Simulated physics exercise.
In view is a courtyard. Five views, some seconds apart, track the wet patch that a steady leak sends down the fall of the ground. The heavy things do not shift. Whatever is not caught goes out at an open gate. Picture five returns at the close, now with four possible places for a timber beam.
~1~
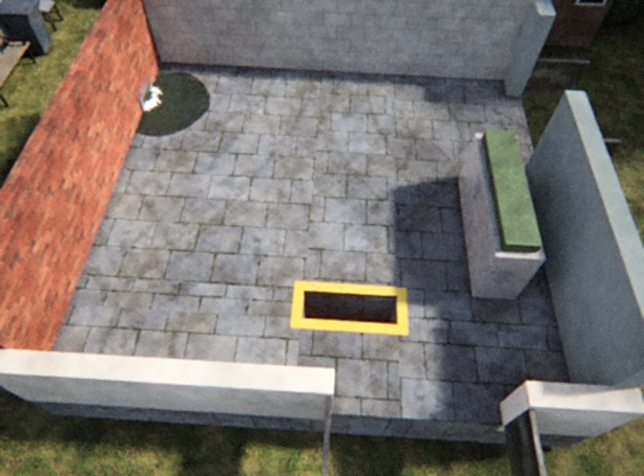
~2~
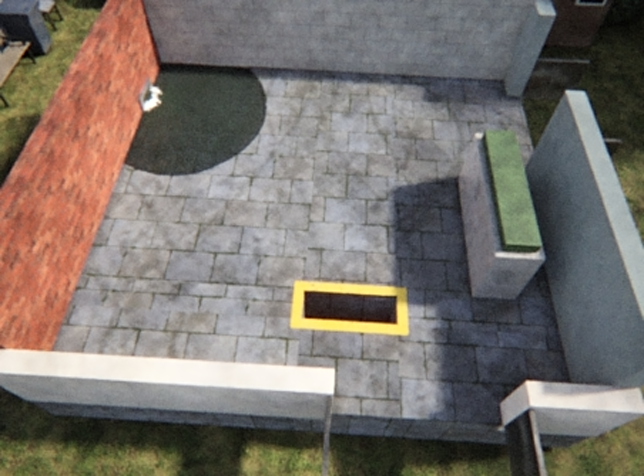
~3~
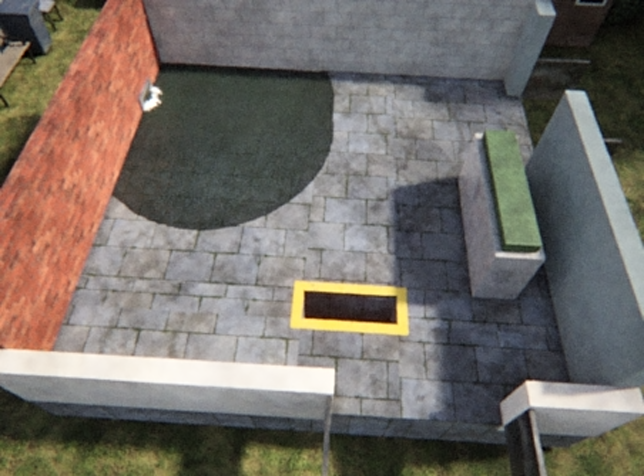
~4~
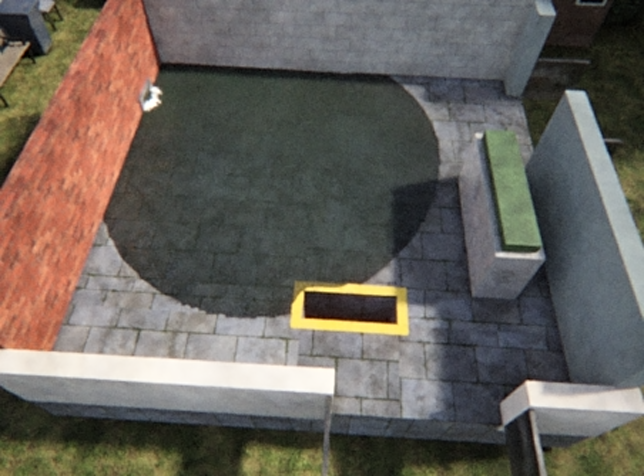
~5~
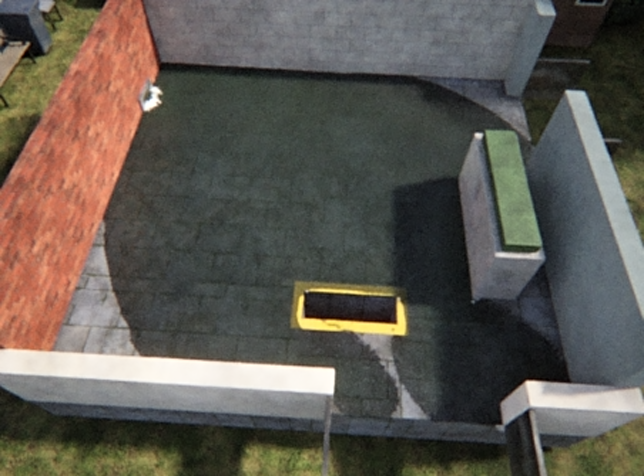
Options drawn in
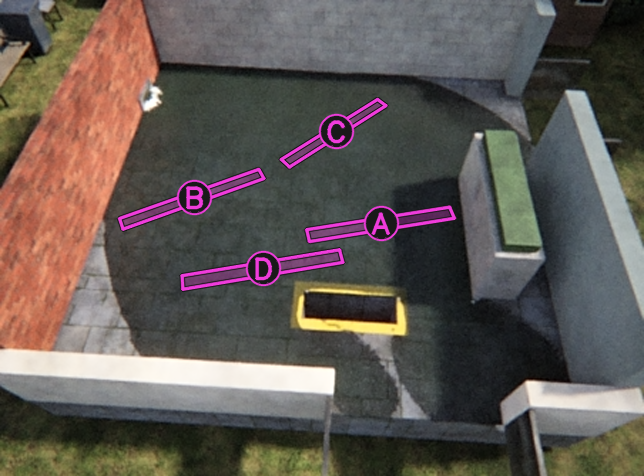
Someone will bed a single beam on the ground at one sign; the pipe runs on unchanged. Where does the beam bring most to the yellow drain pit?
Take C.
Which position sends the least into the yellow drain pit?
That is position D.
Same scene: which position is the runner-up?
A.
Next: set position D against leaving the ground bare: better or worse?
It is worse.
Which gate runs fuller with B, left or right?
The left gate.
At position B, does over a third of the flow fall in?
No, it does not.
On the marked copy, A from (308, 235) to (451, 212); B from (121, 223) to (261, 173); C from (285, 163) to (381, 102); D from (182, 282) to (341, 256).
If A is chosen, about 20 % of the stream goes into the yellow drain pit, about 80 % out by the gates.
If B is chosen, about 15 % of the stream goes into the yellow drain pit, about 85 % out by the gates.
If C is chosen, about 31 % of the stream goes into the yellow drain pit, about 69 % out by the gates.
If D is chosen, about 10 % of the stream goes into the yellow drain pit, about 90 % out by the gates.
